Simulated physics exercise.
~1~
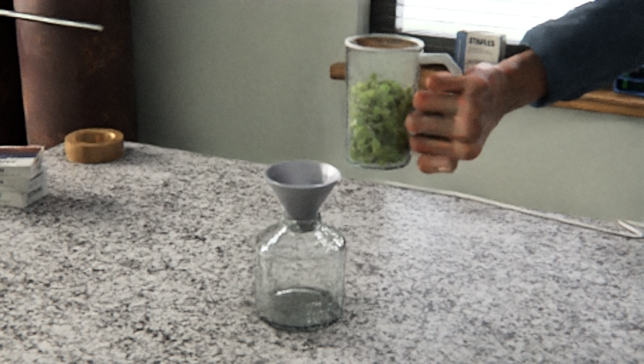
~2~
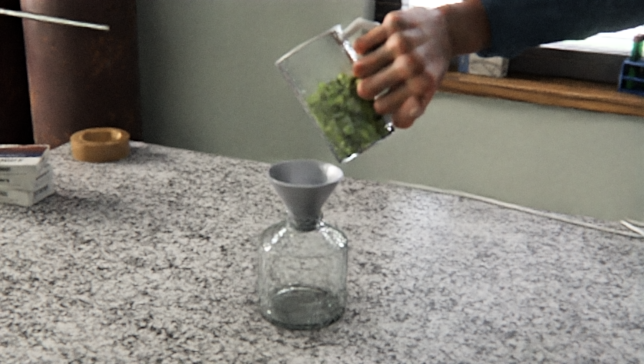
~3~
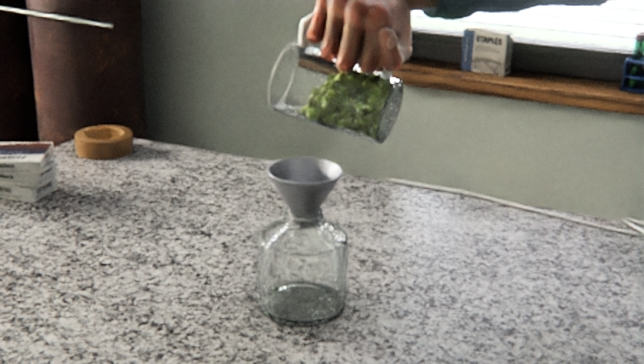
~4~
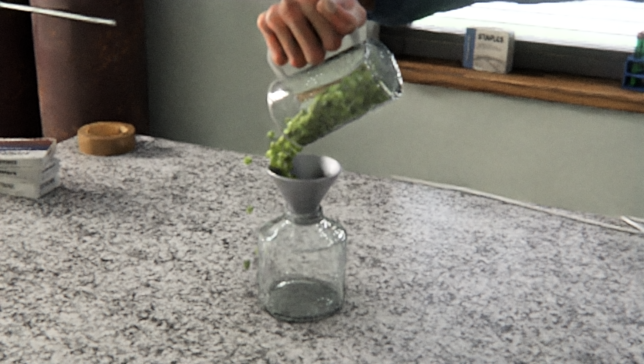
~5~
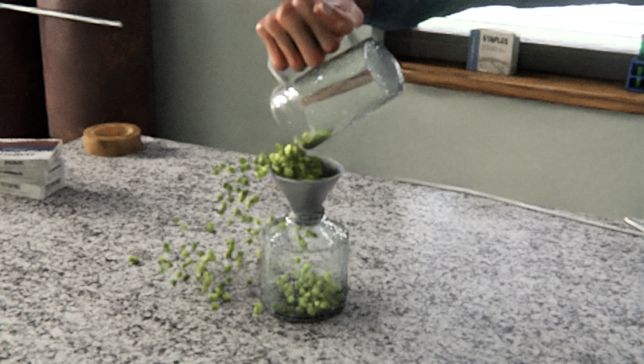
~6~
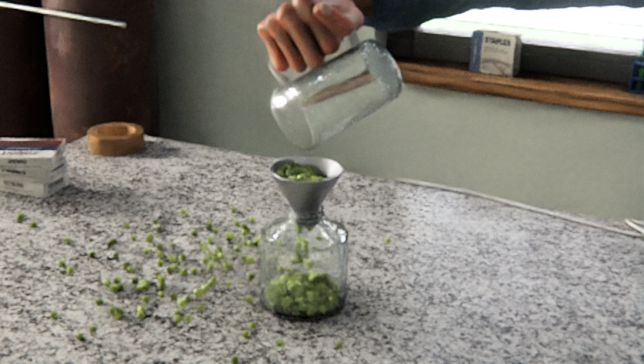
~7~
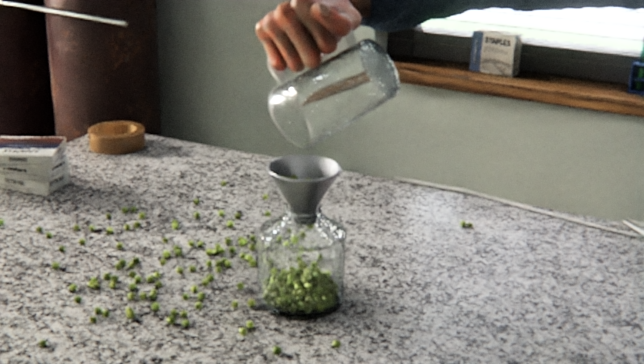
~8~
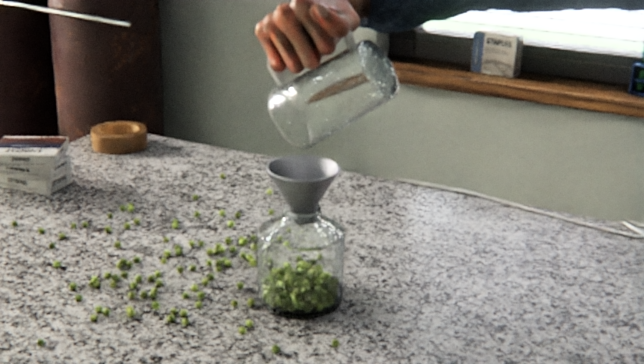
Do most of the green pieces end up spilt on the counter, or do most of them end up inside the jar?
Most of them end up inside the jar. A smaller part lies scattered on the counter, and hardly any are left in the cup or funnel.
